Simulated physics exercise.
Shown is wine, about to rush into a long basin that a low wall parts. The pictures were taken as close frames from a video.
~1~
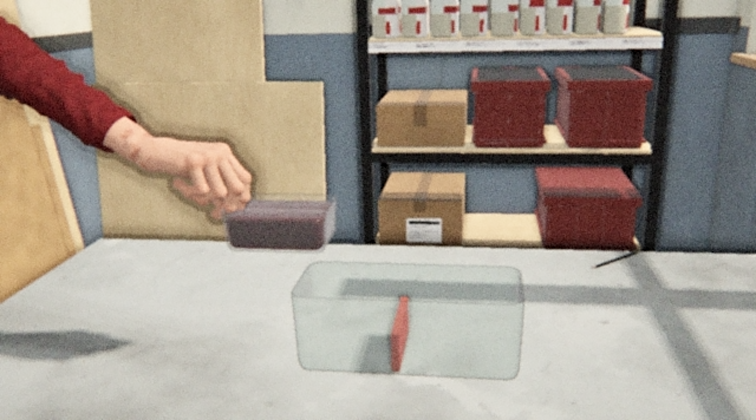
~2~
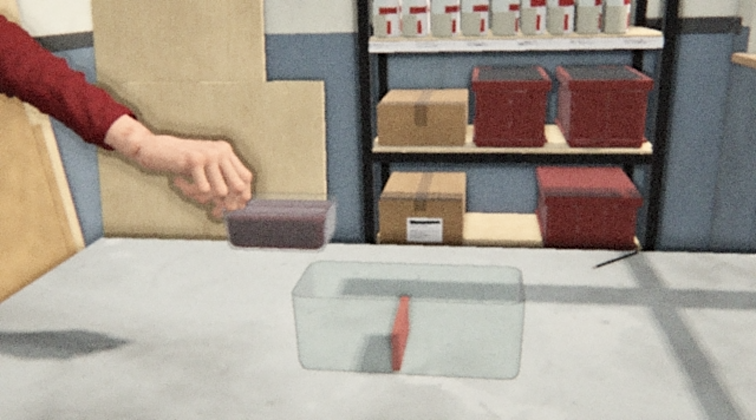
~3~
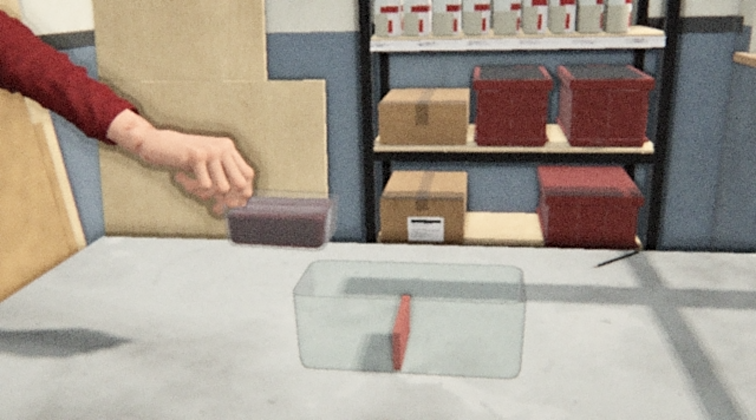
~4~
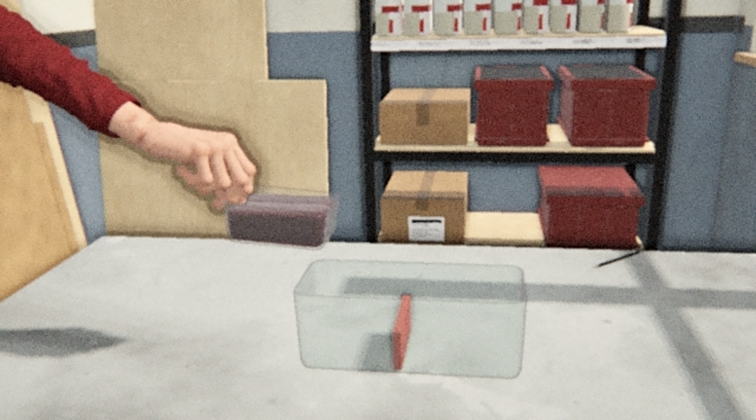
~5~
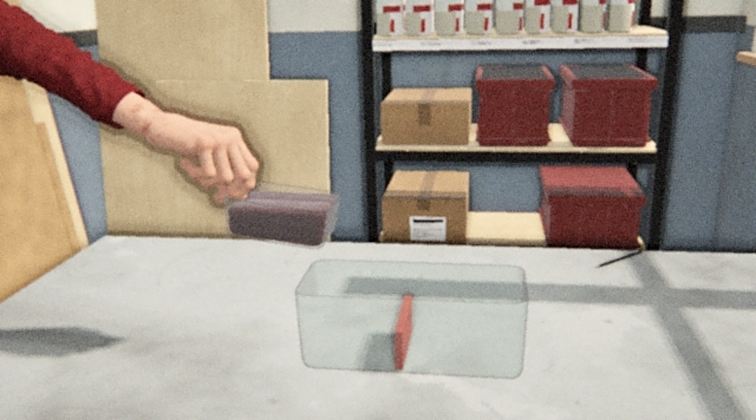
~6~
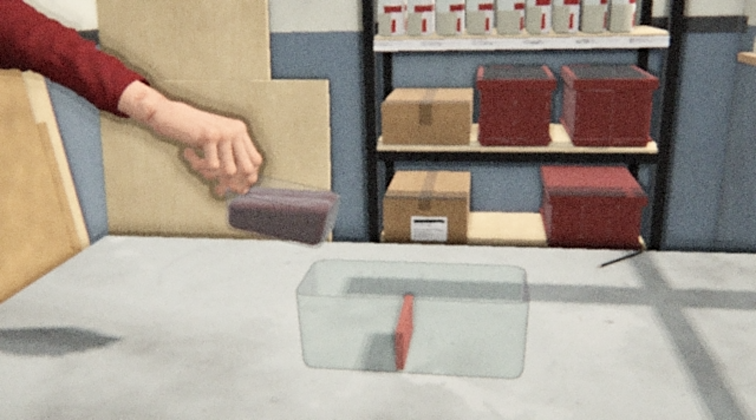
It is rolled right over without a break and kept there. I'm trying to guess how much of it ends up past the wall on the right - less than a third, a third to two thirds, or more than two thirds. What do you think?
I'd say a third to two thirds.
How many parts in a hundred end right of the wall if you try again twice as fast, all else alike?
Somewhere near 65 percent.
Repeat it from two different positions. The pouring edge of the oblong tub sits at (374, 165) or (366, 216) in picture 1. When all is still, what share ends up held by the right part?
Roughly 85 in a hundred the first time and 85 in a hundred the second.
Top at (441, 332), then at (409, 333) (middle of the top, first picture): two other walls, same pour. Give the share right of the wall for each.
My guess is some 15 percent the first time and some 55 percent the second.
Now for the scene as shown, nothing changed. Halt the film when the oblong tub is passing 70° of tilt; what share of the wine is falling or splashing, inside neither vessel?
Around 45 in a hundred.
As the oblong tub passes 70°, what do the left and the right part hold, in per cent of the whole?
About 15 % left and about 5 % right.
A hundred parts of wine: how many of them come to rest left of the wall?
Some 35 parts in a hundred.
A moment on, the oblong tub is tipped part way and 30 per cent is still to pour, 16 is left of the wall and 7 right of it.
Next, the oblong tub is tipped right over and 2 per cent is still to pour, 25 is left of the wall and 58 right of it.
Then the oblong tub is tipped right over and 0 per cent is still to pour, 34 is left of the wall and 58 right of it.
Later the oblong tub is tipped right over and 0 per cent is still to pour, 34 is left of the wall and 58 right of it.
At rest 34 per cent lies left of the wall, 58 right of it and 8 outside.
